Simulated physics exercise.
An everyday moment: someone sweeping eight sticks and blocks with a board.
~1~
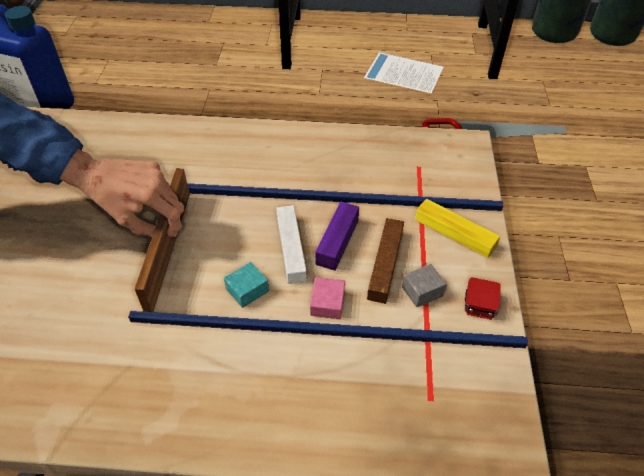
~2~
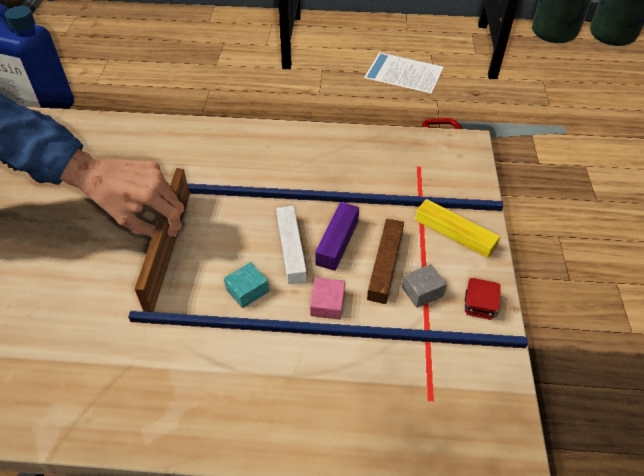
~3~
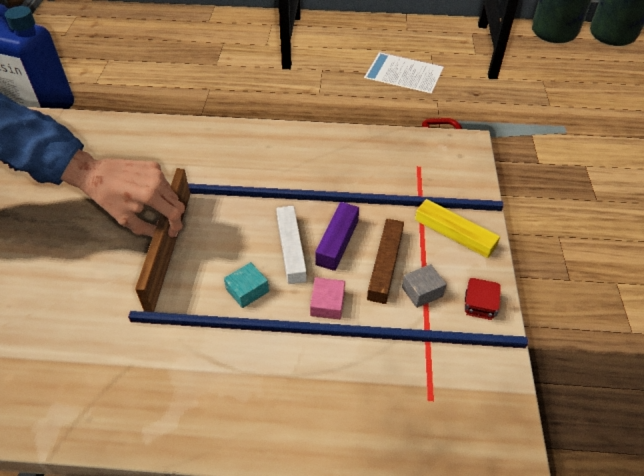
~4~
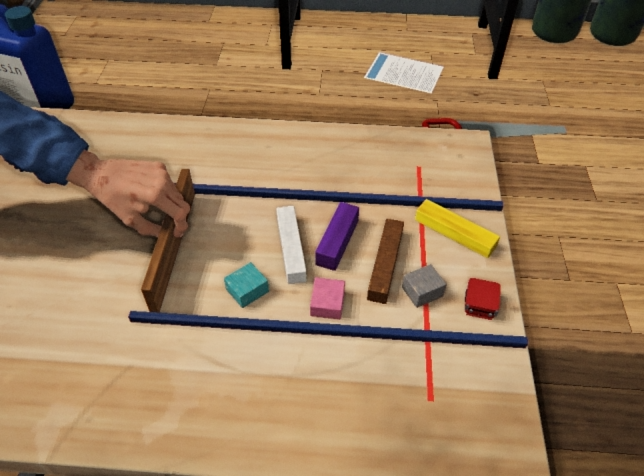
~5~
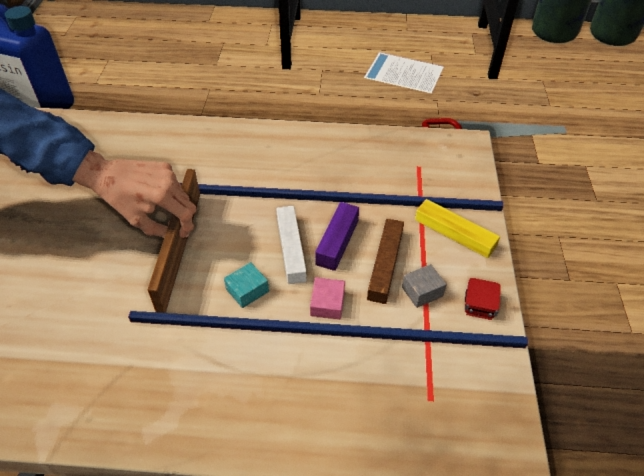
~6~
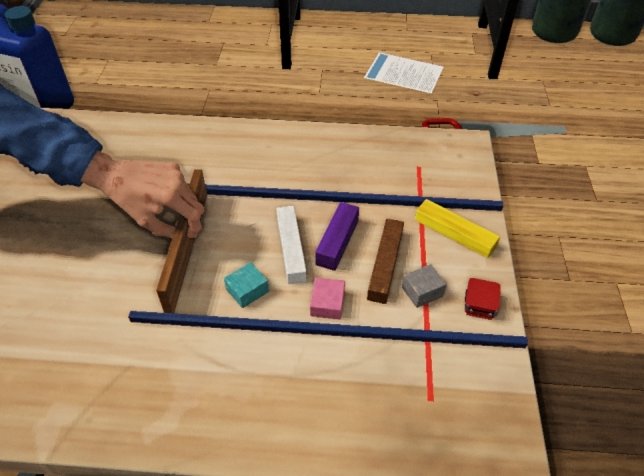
A hand in a blue sleeve held a wooden board upright between two dark blue rails, then slid it slightly to the right, while the eight colorful sticks and blocks stayed still.
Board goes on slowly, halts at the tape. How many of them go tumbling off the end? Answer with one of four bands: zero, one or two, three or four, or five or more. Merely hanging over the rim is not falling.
One or two.
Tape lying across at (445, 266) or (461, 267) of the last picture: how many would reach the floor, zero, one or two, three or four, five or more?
One after the other: Three to four, then three or four.
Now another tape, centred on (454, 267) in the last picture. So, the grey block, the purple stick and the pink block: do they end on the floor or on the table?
Well, the grey block comes off, the purple stick stays where it is, and the pink block? It stays where it is.
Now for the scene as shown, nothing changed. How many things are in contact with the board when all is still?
The figure is 2.
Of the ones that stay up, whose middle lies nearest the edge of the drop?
Foremost: The yellow stick.
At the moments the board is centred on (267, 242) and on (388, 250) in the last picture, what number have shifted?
By then 2, and later 8.
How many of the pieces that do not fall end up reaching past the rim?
Looks like 1 of them.
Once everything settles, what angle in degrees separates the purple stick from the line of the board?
Angle: Roughly 0 degrees.
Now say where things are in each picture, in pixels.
Red case (482, 299); yellow stick (456, 228); grey block (424, 286); board (165, 236); tape (424, 265), in the first frame.
Yellow stick (456, 228); brown bar (386, 259), in the second frame.
Grey block (424, 286); purple stick (338, 235), in the third frame.
Red case (482, 299); board (171, 237), in the fourth frame.
Yellow stick (456, 228); white bar (291, 244), in the fifth frame.
Red case (482, 299); yellow stick (456, 228); grey block (424, 286); board (185, 238); tape (424, 265), in the sixth frame.
A little later, none off yet; red case at rest near (482, 299); yellow stick at rest near (456, 228); grey block at rest near (424, 286).
When it is over, the number that fall off is one or two; down, grey block and red case.
